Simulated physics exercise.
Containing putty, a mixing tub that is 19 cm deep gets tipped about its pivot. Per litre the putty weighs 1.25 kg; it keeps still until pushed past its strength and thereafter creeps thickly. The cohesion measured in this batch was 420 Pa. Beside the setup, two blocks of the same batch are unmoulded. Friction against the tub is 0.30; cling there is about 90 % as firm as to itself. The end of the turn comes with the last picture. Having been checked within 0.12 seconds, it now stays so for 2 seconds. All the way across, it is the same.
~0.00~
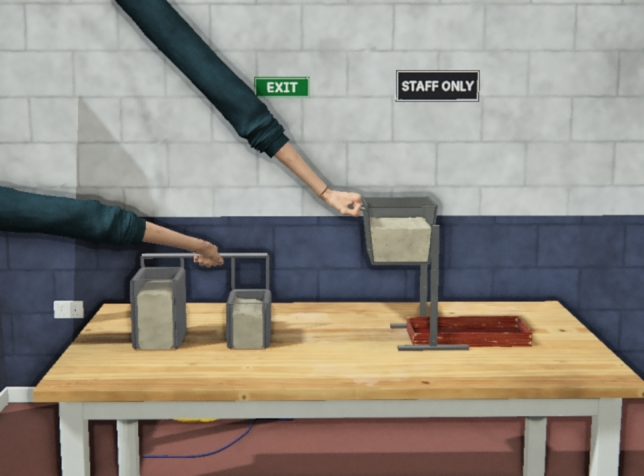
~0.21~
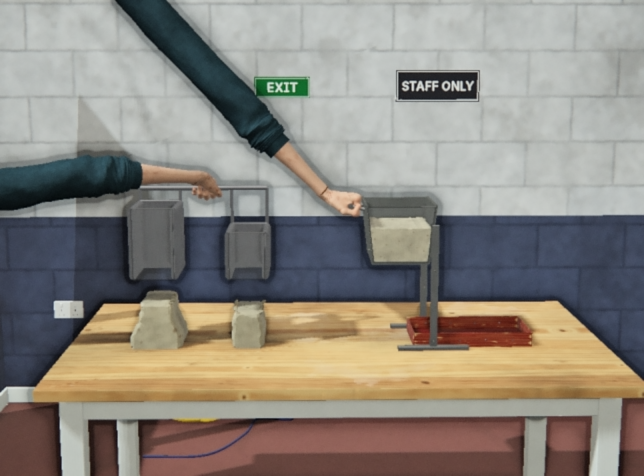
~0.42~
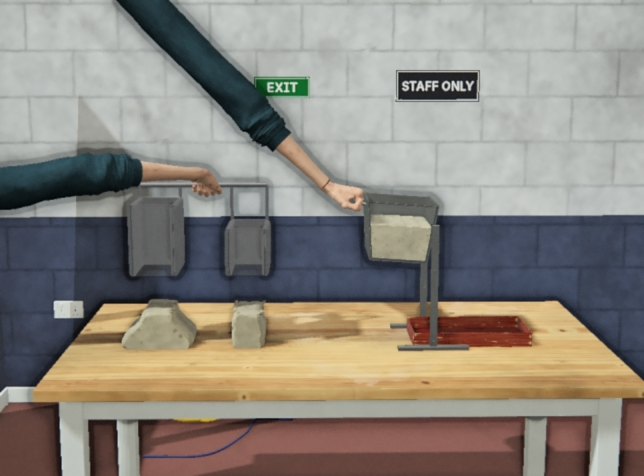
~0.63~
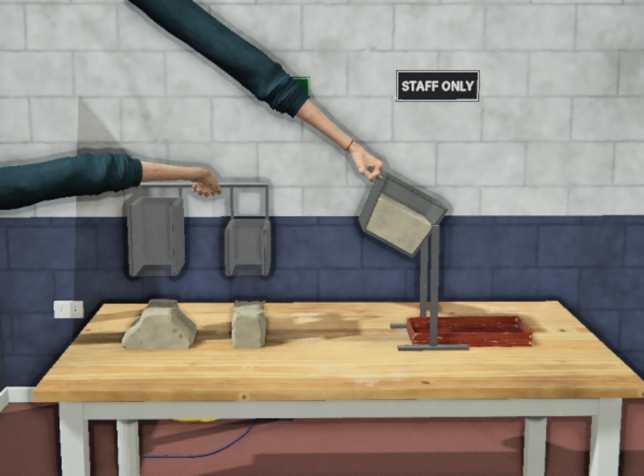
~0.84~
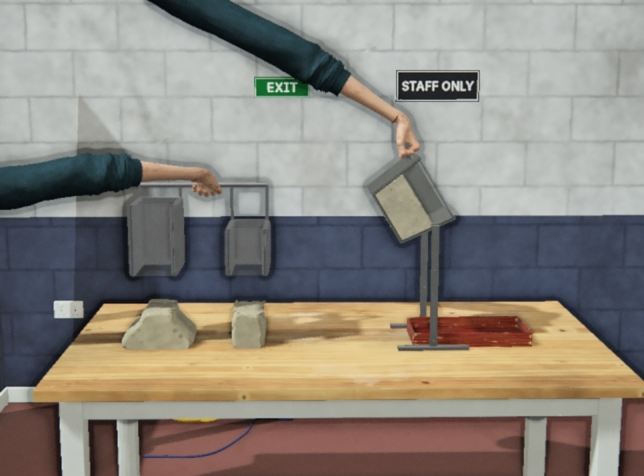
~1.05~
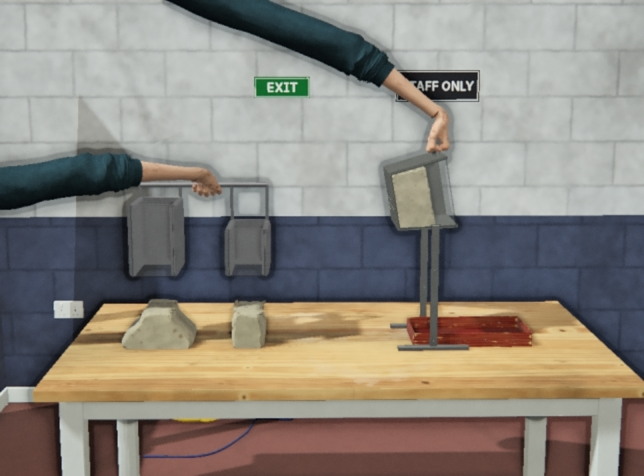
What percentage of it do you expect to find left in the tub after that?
About 100 percent is left in the tub.
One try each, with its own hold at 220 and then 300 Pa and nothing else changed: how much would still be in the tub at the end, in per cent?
In order: Around 65 % and around 75 %.
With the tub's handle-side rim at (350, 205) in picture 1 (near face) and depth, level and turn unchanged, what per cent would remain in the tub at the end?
In that case close to 65 %.
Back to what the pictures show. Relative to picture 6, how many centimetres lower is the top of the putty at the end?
4 cm.
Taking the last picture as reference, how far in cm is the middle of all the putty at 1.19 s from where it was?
Measured shift, roughly 2 cm.
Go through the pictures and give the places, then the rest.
The first frame shows handle-side rim at (368, 206), tilt 0 degrees; crest of the putty at (378, 228); block heights 20 cm, 13 cm (left to right).
The second frame shows handle-side rim at (368, 206), tilt 0 degrees; crest of the putty at (378, 228); block heights 16 cm, 13 cm (left to right).
The third frame shows handle-side rim at (370, 202), tilt 4 degrees; crest of the putty at (375, 224); block heights 13 cm, 12 cm (left to right).
The fourth frame shows handle-side rim at (388, 177), tilt 29 degrees; crest of the putty at (382, 199); block heights 13 cm, 12 cm (left to right).
The fifth frame shows handle-side rim at (421, 160), tilt 59 degrees; crest of the putty at (401, 176); block heights 13 cm, 12 cm (left to right).
The sixth frame shows handle-side rim at (447, 159), tilt 80 degrees; crest of the putty at (423, 169); block heights 13 cm, 12 cm (left to right).
After 1.19 s, the tub is at 80 degrees and holds 100 %.
After 1.36 s, the tub is at 80 degrees and holds 100 %.
After 1.53 s, the tub is at 80 degrees and holds 100 %.
After 1.70 s, the tub is at 80 degrees and holds 100 %.
After 3.05 s, the tub is at 80 degrees and holds 100 %.
